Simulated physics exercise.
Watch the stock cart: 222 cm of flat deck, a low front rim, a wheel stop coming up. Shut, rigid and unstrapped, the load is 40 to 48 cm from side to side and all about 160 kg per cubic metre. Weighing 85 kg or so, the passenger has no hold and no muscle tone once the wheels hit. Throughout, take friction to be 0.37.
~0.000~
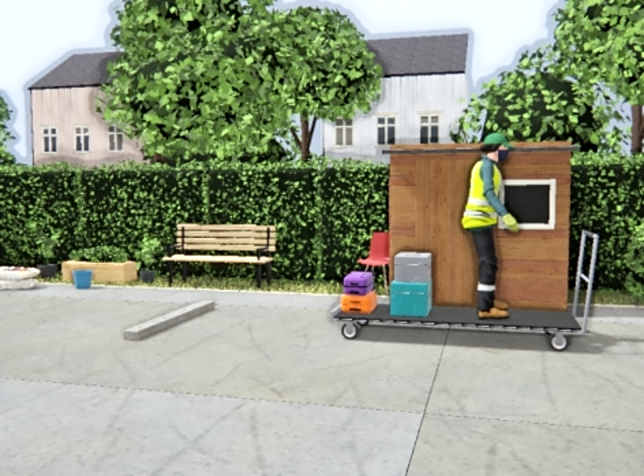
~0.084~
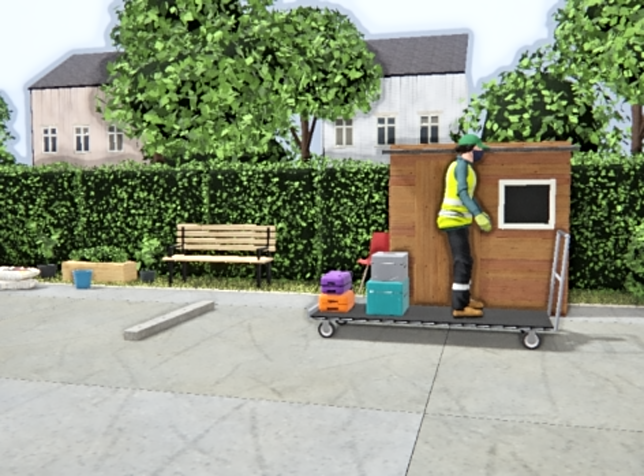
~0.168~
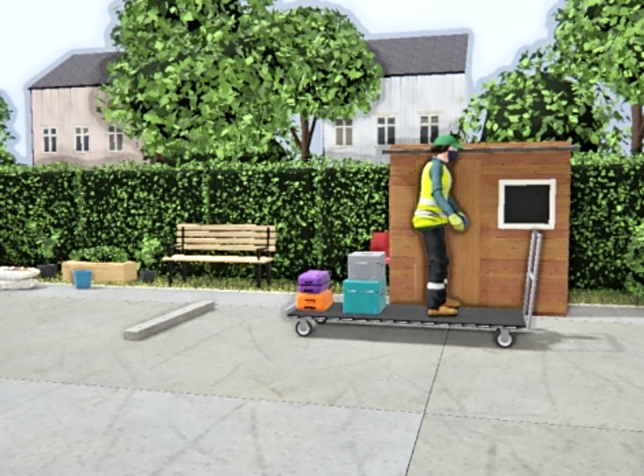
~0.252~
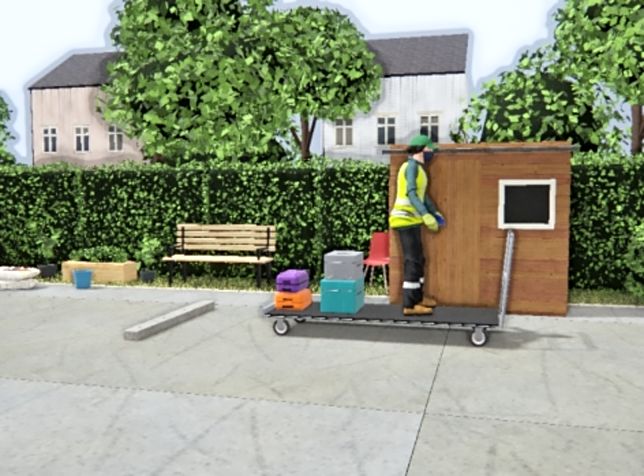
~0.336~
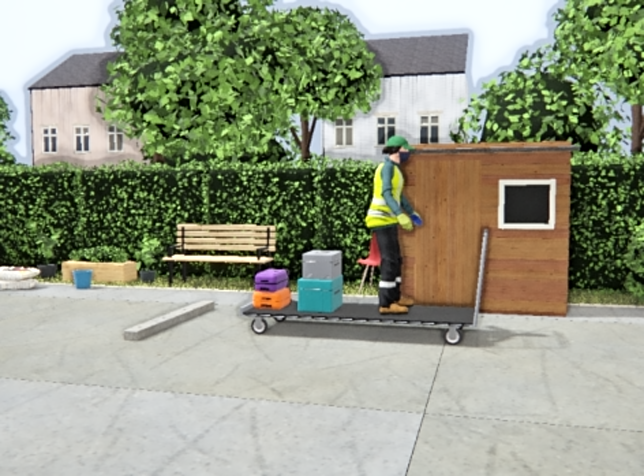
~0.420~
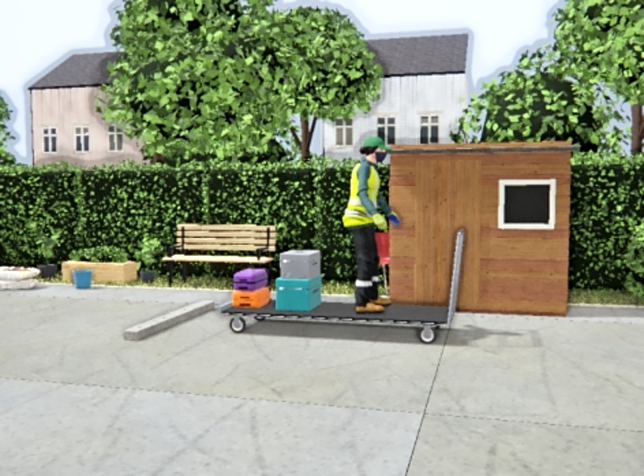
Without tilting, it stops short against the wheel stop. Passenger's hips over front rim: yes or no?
Yes, over the rim.
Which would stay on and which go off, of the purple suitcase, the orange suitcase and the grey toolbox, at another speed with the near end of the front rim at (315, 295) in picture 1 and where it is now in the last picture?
So the purple one ends up off, the orange one stays put, and the grey one ends up off.
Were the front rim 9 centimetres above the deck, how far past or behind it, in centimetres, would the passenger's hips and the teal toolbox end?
With that rim, hips finish 50 cm past and teal stays 50 cm behind.
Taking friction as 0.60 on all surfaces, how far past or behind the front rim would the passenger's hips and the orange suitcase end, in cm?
Result: Hips 0 past the rim; orange item 20 behind.
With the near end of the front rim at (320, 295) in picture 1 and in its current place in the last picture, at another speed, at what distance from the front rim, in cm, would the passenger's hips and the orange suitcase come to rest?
Hips 30 behind, orange 20 behind.
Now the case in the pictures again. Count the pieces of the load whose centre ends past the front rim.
Count of them: 2.
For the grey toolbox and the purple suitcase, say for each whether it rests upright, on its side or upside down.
Finally the grey one is the right way up, while the purple one is resting on a side.
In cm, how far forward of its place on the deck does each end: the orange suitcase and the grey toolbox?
Orange 0 cm forward, grey 160 cm forward.
The wheels strike at 0.68 s.
After 0.93 s the passenger's hips are 63 cm behind the rim, near (226, 238) in the last picture's view.
After 1.23 s the passenger's hips are 3 cm behind the rim, near (176, 273) in the last picture's view.
After 1.68 s the passenger's hips are 34 cm past the rim, near (146, 308) in the last picture's view.
Final state at 3.0 s, past the rim, grey toolbox, purple suitcase and the passenger's hips; behind it, orange suitcase and teal toolbox.
